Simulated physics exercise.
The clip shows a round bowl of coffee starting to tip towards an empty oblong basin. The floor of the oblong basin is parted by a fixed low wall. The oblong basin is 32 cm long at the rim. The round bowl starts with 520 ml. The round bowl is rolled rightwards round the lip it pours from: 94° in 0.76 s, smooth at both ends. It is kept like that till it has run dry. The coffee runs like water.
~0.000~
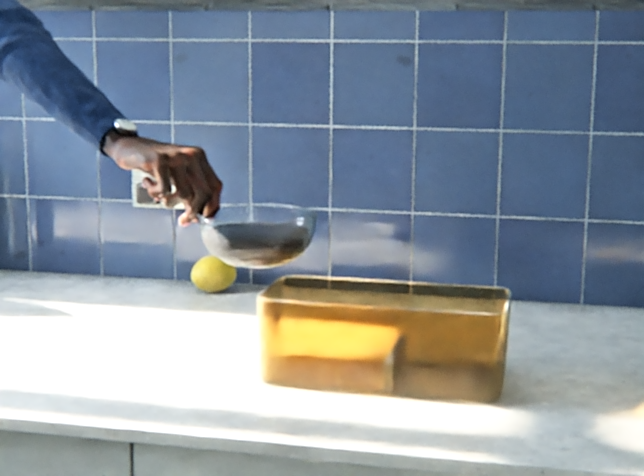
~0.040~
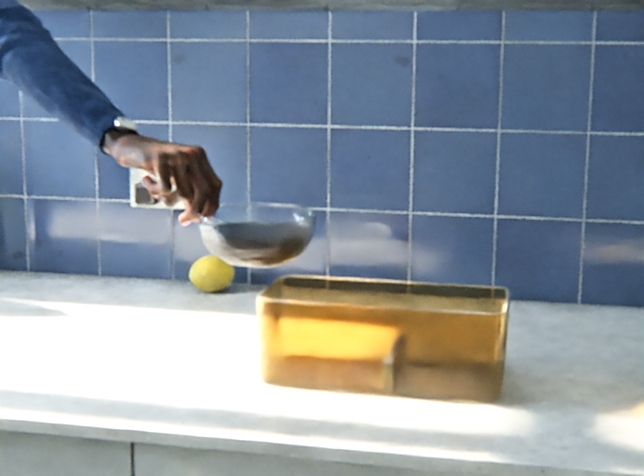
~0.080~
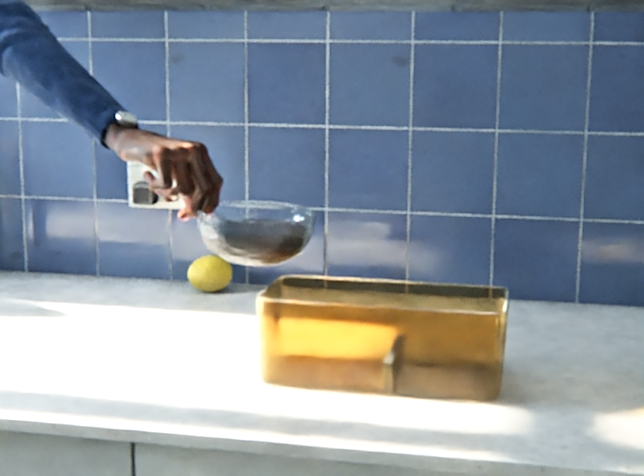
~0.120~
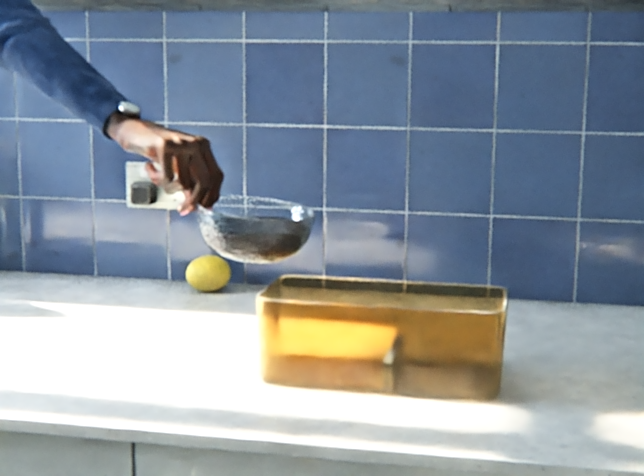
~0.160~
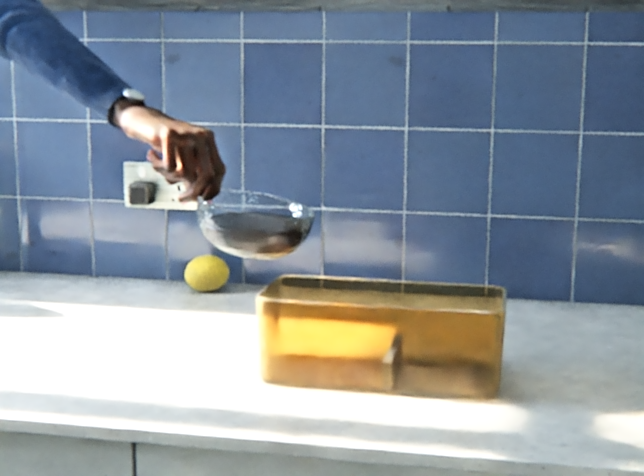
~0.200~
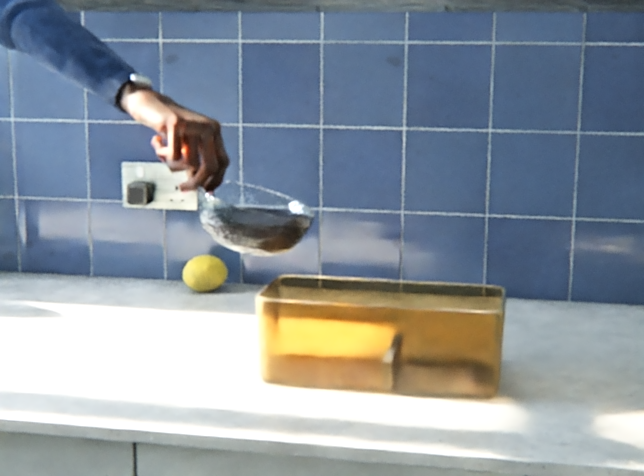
Hand in a blue sleeve slowly tilting a clear round bowl of dark liquid rightwards above an amber oblong basin.
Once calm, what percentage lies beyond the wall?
About 37 per cent.
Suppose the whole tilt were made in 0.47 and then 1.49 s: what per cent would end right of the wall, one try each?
In turn about 45 and 10 per cent.
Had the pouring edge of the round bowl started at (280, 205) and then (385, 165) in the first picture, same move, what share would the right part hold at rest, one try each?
First 10, then 65 per cent.
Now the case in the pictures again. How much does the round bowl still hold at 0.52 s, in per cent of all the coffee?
Some 52 per cent.
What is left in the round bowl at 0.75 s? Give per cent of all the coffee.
About 4 per cent.
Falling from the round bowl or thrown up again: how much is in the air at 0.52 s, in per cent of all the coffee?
Near 44 in a hundred.
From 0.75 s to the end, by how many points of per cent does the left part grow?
Some 16 per cent.
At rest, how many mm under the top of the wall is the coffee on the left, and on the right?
Left about 22 mm, right about 26 mm.
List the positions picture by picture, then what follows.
In the first picture, it leans 0°; its right rim is at (315, 218); the coffee meets the walls at (207, 228) and (311, 233); the oblong basin's rim runs from (270, 288) to (509, 303); the wall's top is at (396, 350).
In the second picture, it leans 1°; its right rim is at (314, 218); the coffee meets the walls at (207, 227) and (311, 232).
In the third picture, it leans 3°; its right rim is at (314, 218); the coffee meets the walls at (207, 225) and (310, 231).
In the fourth picture, it leans 6°; its right rim is at (313, 218); the coffee meets the walls at (206, 222) and (310, 228).
In the fifth picture, it leans 10°; its right rim is at (312, 218); the coffee meets the walls at (205, 218) and (309, 225).
In the sixth picture, it leans 15°; its right rim is at (312, 218); the coffee meets the walls at (205, 211) and (309, 221).
Then, 0.52 s in, the tilt is 72° and 51 per cent is still to pour, 5 is left of the wall and 0 right of it.
Then, 0.75 s in, the tilt is 94° and 4 per cent is still to pour, 45 is left of the wall and 36 right of it.
Then, 1.00 s in, the tilt is 94° and 0 per cent is still to pour, 61 is left of the wall and 37 right of it.
Then, 1.26 s in, the tilt is 94° and 0 per cent is still to pour, 61 is left of the wall and 37 right of it.
Finally, 61 per cent lies left of the wall, 37 right of it and 2 outside.
